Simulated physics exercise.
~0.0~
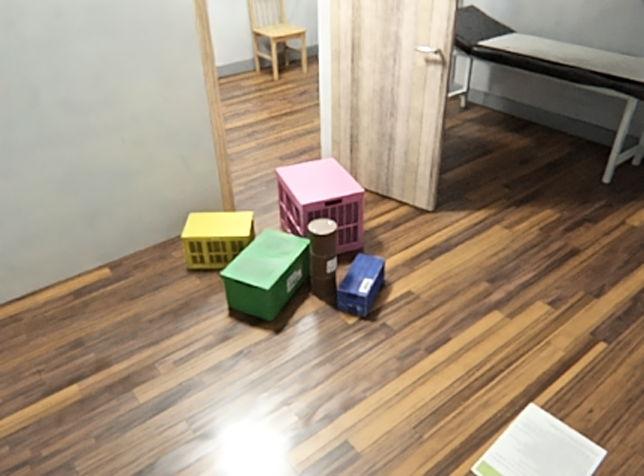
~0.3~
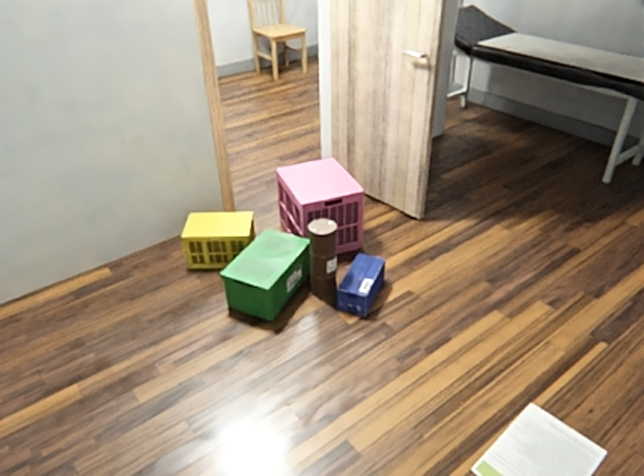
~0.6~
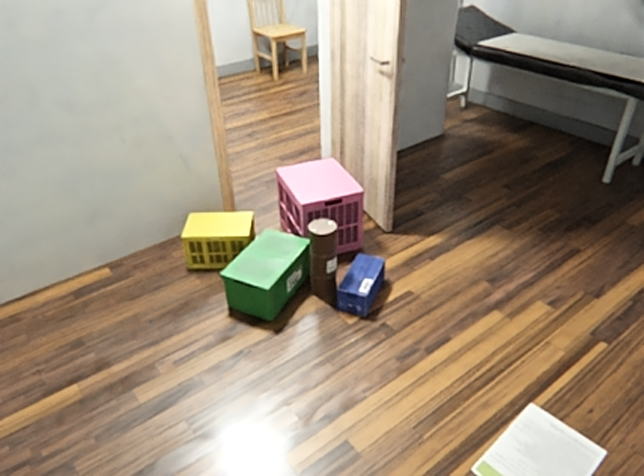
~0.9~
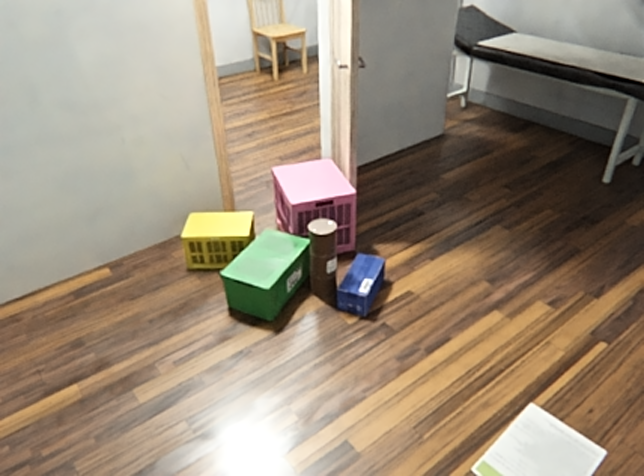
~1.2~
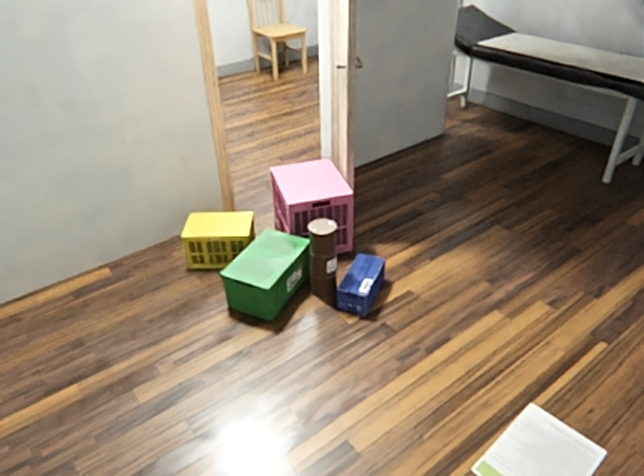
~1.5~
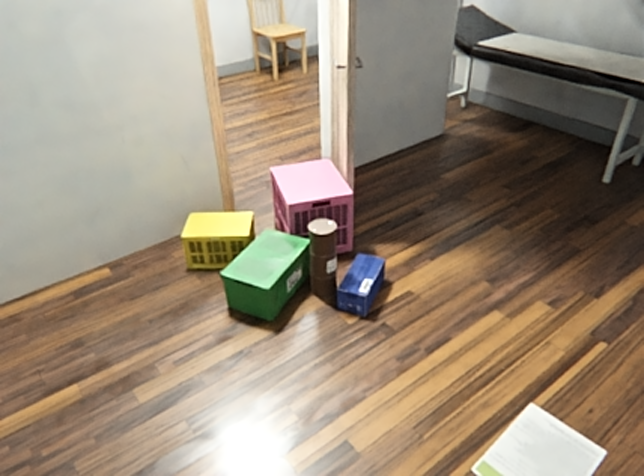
In a room with a dark wood-plank floor, a pale wooden door stands open beside a cluster of objects, with a chair visible through the doorway and a padded bench to the right. A pink crate sits by the door, near a yellow crate, a green tote, a brown canister and a blue parcel. The door swings leftward, its face narrowing as it nears the pink crate. It meets the crate and nudges it slightly left. Then the door stops, still well open against the crate, while the other items remain in place.
